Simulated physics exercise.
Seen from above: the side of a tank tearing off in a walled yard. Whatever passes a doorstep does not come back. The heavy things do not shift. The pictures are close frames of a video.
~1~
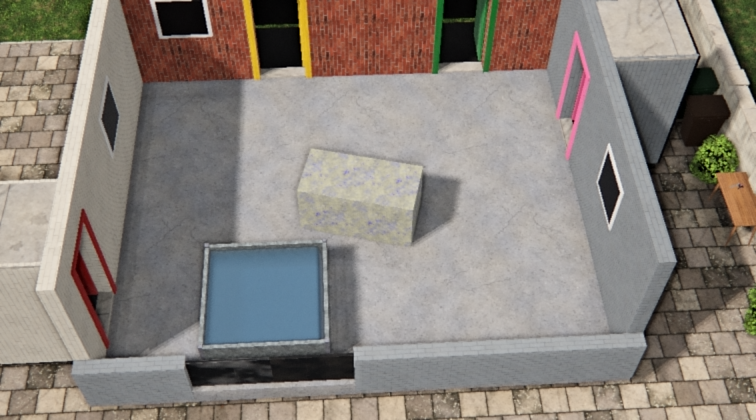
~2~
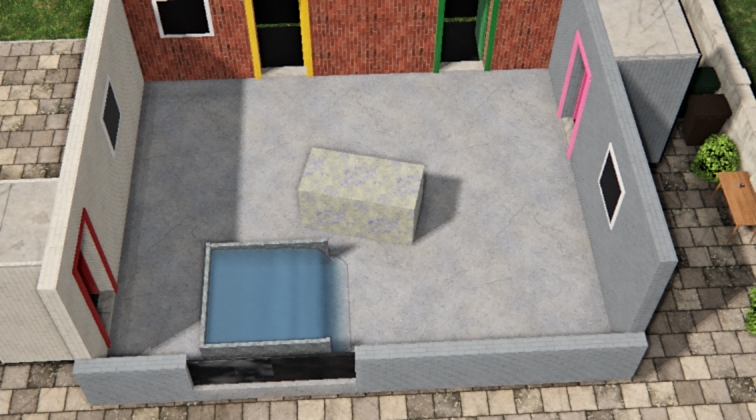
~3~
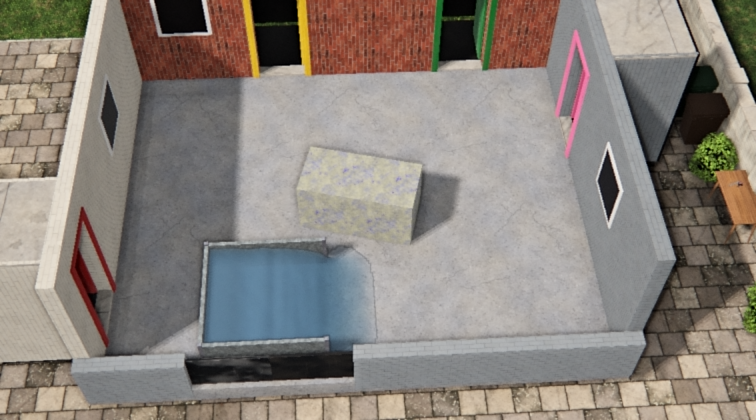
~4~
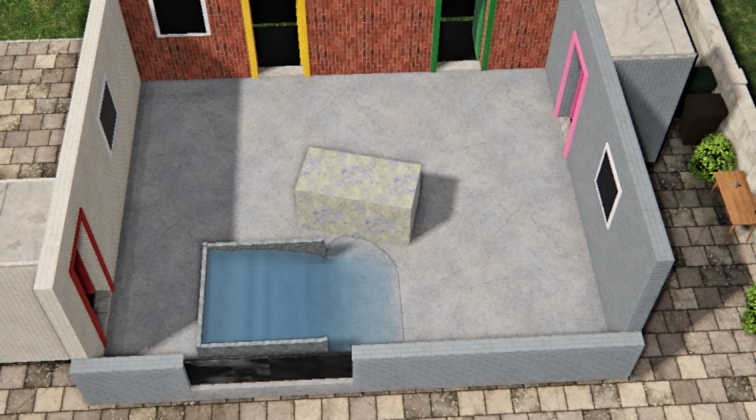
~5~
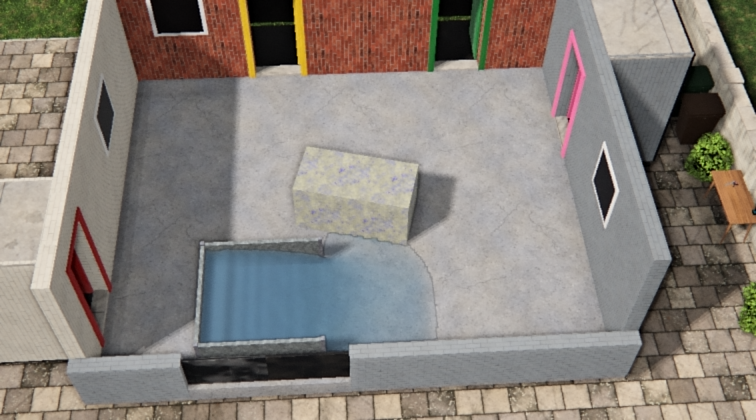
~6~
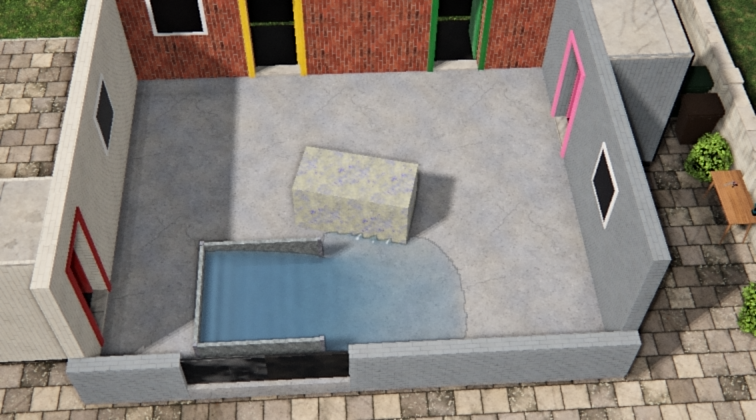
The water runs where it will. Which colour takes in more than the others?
Most goes in at the green door.
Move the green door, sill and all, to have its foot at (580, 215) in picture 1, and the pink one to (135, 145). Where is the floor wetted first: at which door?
I say the green-painted one.
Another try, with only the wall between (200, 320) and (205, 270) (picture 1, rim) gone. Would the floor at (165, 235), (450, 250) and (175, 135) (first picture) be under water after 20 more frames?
As listed: Flooded, not flooded, under water.
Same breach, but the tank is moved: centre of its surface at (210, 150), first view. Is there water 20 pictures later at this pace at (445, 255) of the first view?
Verdict: Free of water.
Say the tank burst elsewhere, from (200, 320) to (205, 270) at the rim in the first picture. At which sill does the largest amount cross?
Most goes in at the door marked red.
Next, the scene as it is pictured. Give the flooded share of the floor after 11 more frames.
Close to 30 %.
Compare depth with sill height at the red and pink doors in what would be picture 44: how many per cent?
About 0 and 180 per cent.
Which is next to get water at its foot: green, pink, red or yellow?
I say the pink door.
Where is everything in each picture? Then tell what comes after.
In the first frame, the tank at (265, 295) is whole and still.
In the second frame, the front is at (330, 258), out from the gap at (326, 304).
In the third frame, the front is at (353, 253), out from the gap at (325, 304).
In the fourth frame, water pours out at (323, 305) and has run to (380, 253).
In the fifth frame, water pours out at (321, 305) and has run to (416, 259).
In the sixth frame, water pours out at (320, 304) and has run to (461, 332).
A moment on, water covers 25 % of the floor; yellow door not reached, red door not reached, green door not reached, pink door not reached.
Next, water covers 30 % of the floor; yellow door not reached, red door not reached, green door not reached, pink door not reached.
Then, water covers 35 % of the floor; yellow door not reached, red door not reached, green door not reached, pink door wet at the sill, nothing in.
Later, water covers 55 % of the floor; yellow door not reached, red door not reached, green door some in, pink door a trickle in.
In the end, water covers 80 % of the floor; yellow door wet at the sill, nothing in, red door not reached, green door a lot in, pink door some in; the green door has let in the most.
